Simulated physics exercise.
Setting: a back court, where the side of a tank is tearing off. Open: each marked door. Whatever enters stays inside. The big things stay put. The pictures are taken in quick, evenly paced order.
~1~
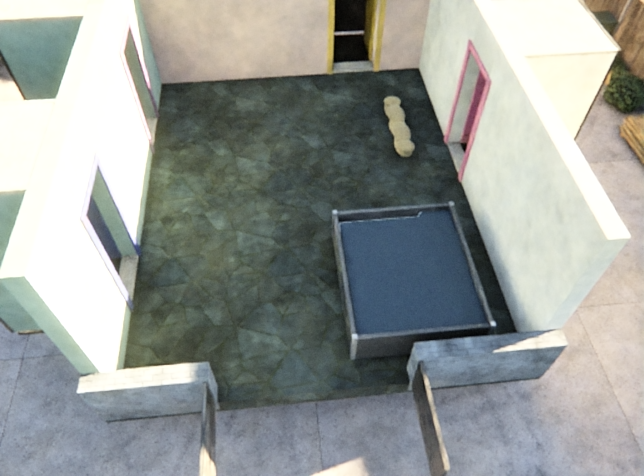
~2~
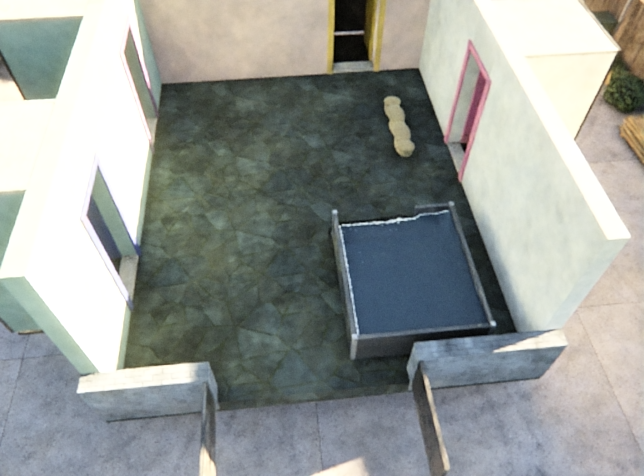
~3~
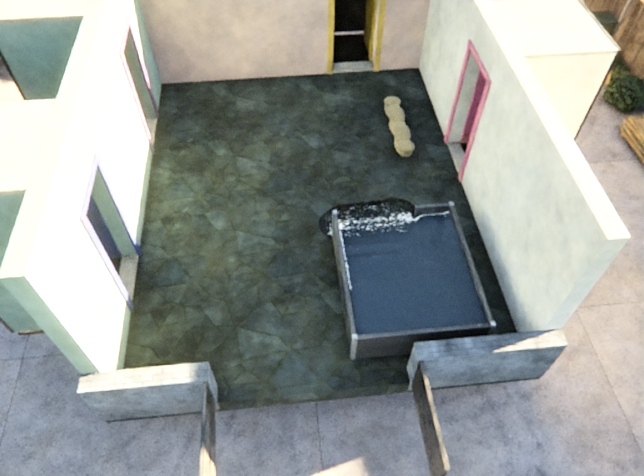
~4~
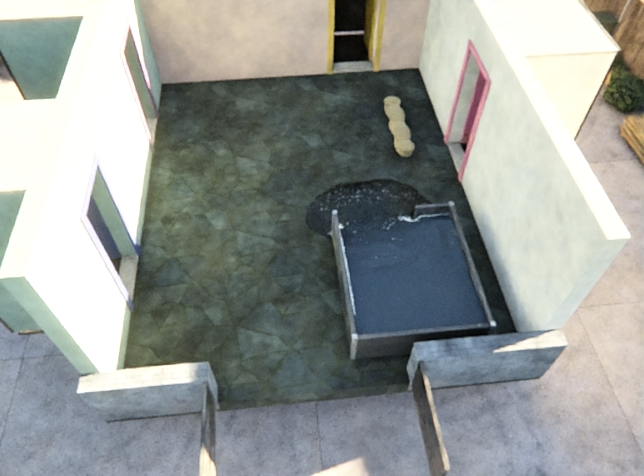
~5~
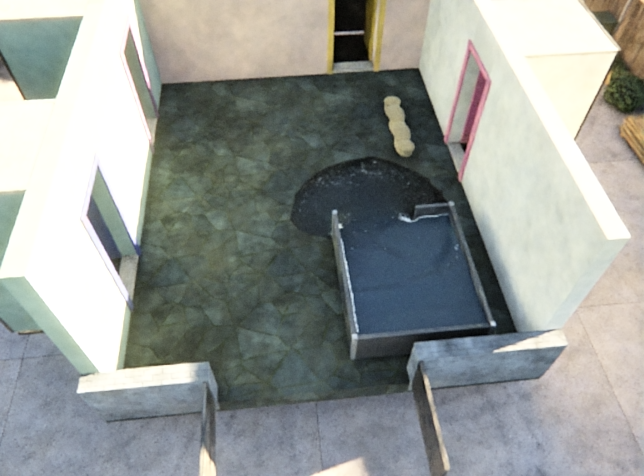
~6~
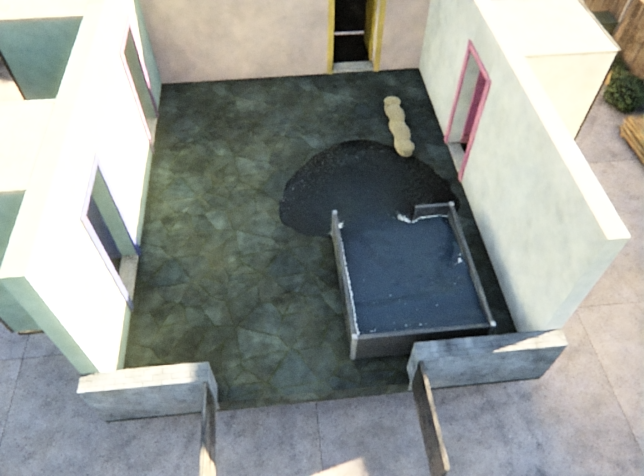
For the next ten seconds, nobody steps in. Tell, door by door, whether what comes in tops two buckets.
In turn, the blue door keeps to two buckets or fewer; the yellow door tops two buckets; the pink door tops two buckets; the purple door tops two buckets.
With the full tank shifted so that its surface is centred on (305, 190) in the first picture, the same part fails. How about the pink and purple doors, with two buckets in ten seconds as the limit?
My guess: The pink door stays short of it, while the purple door gets past it.
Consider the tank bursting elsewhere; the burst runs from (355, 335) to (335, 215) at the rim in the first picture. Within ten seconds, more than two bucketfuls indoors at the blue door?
Blue door: Crosses the threshold.
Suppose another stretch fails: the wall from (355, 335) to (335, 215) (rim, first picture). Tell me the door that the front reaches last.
Answer - the pink one.
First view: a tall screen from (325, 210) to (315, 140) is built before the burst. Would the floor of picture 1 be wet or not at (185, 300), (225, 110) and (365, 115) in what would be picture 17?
Log, spots one to three: Spared; spared; swamped.
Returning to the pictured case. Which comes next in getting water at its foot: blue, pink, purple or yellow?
That would be the pink one, ahead of the rest.
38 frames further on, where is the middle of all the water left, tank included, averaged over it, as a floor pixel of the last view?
Close to (307, 155), I reckon.
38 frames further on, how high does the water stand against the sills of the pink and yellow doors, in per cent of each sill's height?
About 120 and 100 %.
A moment on, water covers 30 % of the floor; the blue door not reached, the yellow door not reached, the pink door wet at the sill, nothing in, the purple door not reached.
Next, water covers 45 % of the floor; the blue door not reached, the yellow door under two buckets in, the pink door under two buckets in, the purple door not reached.
Then, water covers 60 % of the floor; the blue door not reached, the yellow door far over two buckets in, the pink door over two buckets in, the purple door under two buckets in.
Later, water covers 60 % of the floor; the blue door not reached, the yellow door far over two buckets in, the pink door over two buckets in, the purple door over two buckets in.
In the end, water covers 95 % of the floor; the blue door wet at the sill, nothing in, the yellow door far over two buckets in, the pink door over two buckets in, the purple door over two buckets in.
